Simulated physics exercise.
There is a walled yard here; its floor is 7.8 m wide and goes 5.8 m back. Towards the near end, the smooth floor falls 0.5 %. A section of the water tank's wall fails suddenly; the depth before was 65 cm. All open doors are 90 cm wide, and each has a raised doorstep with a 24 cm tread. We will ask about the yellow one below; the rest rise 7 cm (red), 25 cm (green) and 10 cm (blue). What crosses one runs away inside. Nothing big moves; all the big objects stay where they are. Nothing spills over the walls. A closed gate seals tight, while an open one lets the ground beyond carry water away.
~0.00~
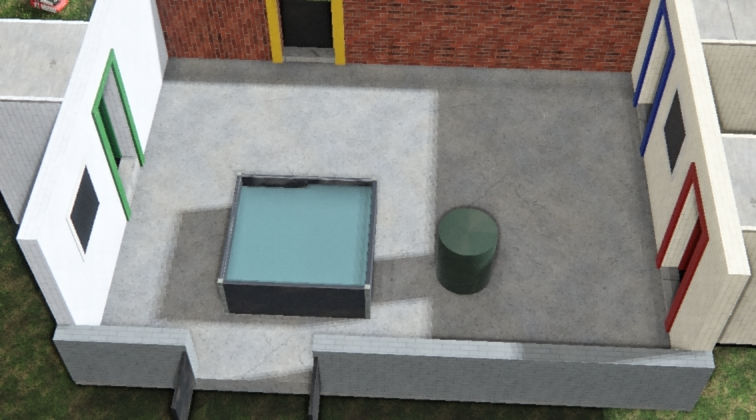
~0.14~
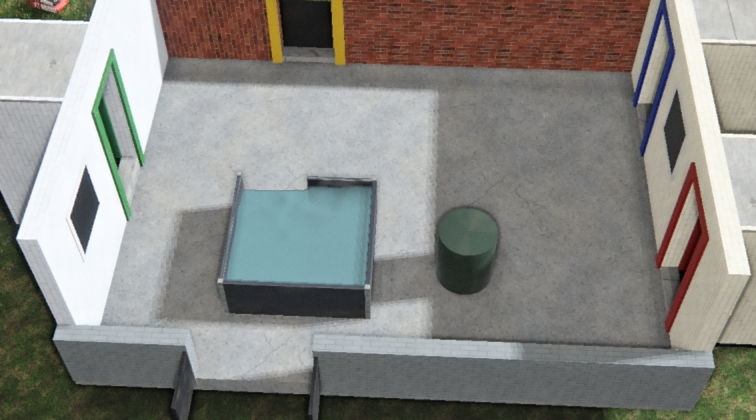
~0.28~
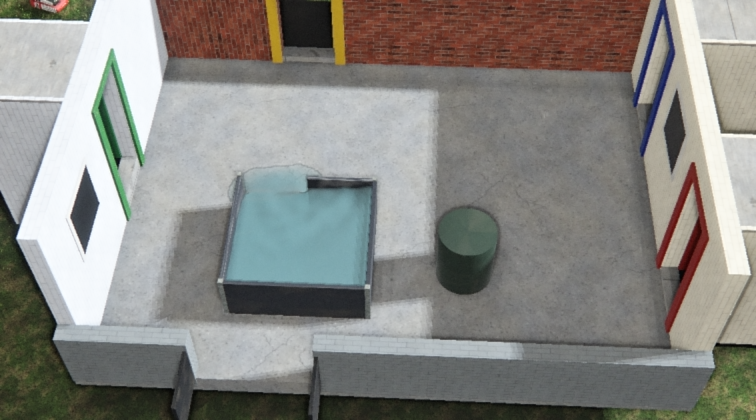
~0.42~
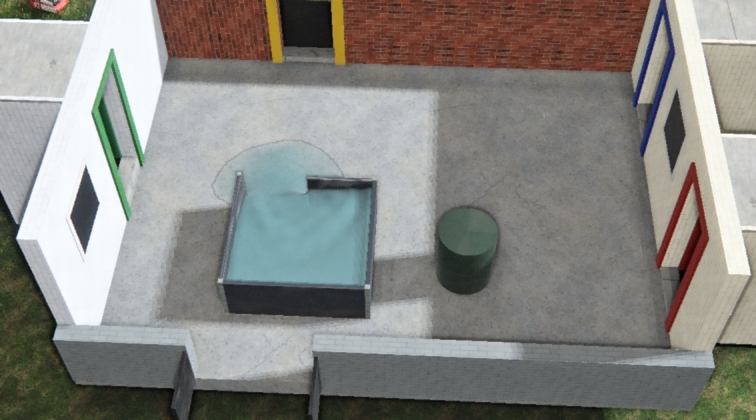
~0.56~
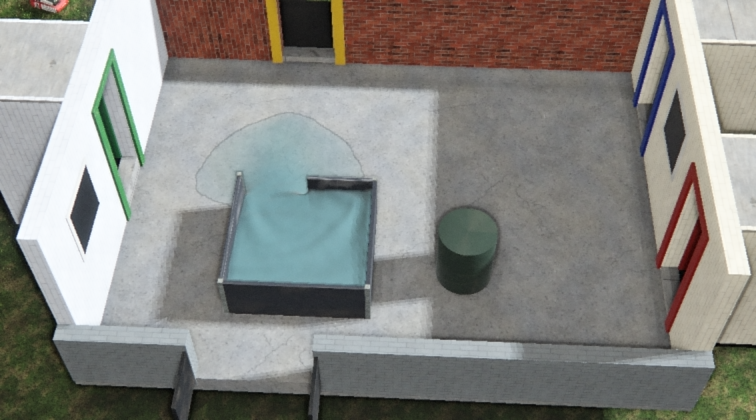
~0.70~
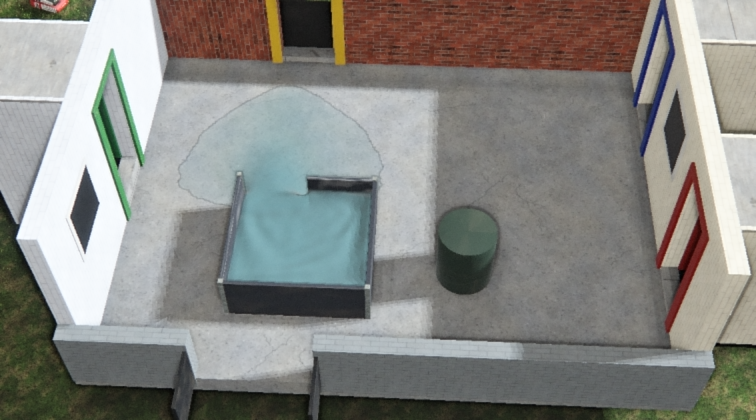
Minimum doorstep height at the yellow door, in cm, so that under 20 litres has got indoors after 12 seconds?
Approx. 20 cm.
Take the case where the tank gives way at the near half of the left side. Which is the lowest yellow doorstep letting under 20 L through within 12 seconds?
It should stand roughly 6.0 cm high.
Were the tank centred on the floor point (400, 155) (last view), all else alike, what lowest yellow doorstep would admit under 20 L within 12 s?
Then roughly 23 cm.
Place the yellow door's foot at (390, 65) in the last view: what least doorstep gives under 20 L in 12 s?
Roughly 10.5 cm.
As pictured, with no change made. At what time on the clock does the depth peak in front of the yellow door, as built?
The level tops out around 2.0 s.
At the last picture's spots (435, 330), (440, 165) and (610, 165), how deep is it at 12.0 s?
Going through the spots in order gives 5, 2 and 5 centimetres.
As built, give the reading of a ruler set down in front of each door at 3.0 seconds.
Yellow door 20 cm, red door 0 cm, green door 3 cm, blue door 0 cm.
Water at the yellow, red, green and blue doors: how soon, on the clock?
So yellow sees it at 0.9 s, red at 6.5 s, green at 1.6 s and blue at 4.0 s.
After 1.4 s water covers 25 % of the floor, deepest (30 cm) near (265, 195); 18 cm at the yellow door, 14 litres in over its 11 cm doorstep.
After 3.0 s water covers 30 % of the floor, deepest (26 cm) near (264, 61); 20 cm at the yellow door, 110 litres in over its 11 cm doorstep.
After 12.0 s water covers 95 % of the floor, deepest (9 cm) near (93, 357); 5 cm at the yellow door, 163 litres in over its 11 cm doorstep.
At the yellow door as built, the water arrived by 1.0 s and peaked near 26 cm at 2.0 s.
With a doorstep of 17 cm, 42 litres would have come in within the 12 s; with 23 cm, 5 litres. So under 20 litres takes about 20 cm.
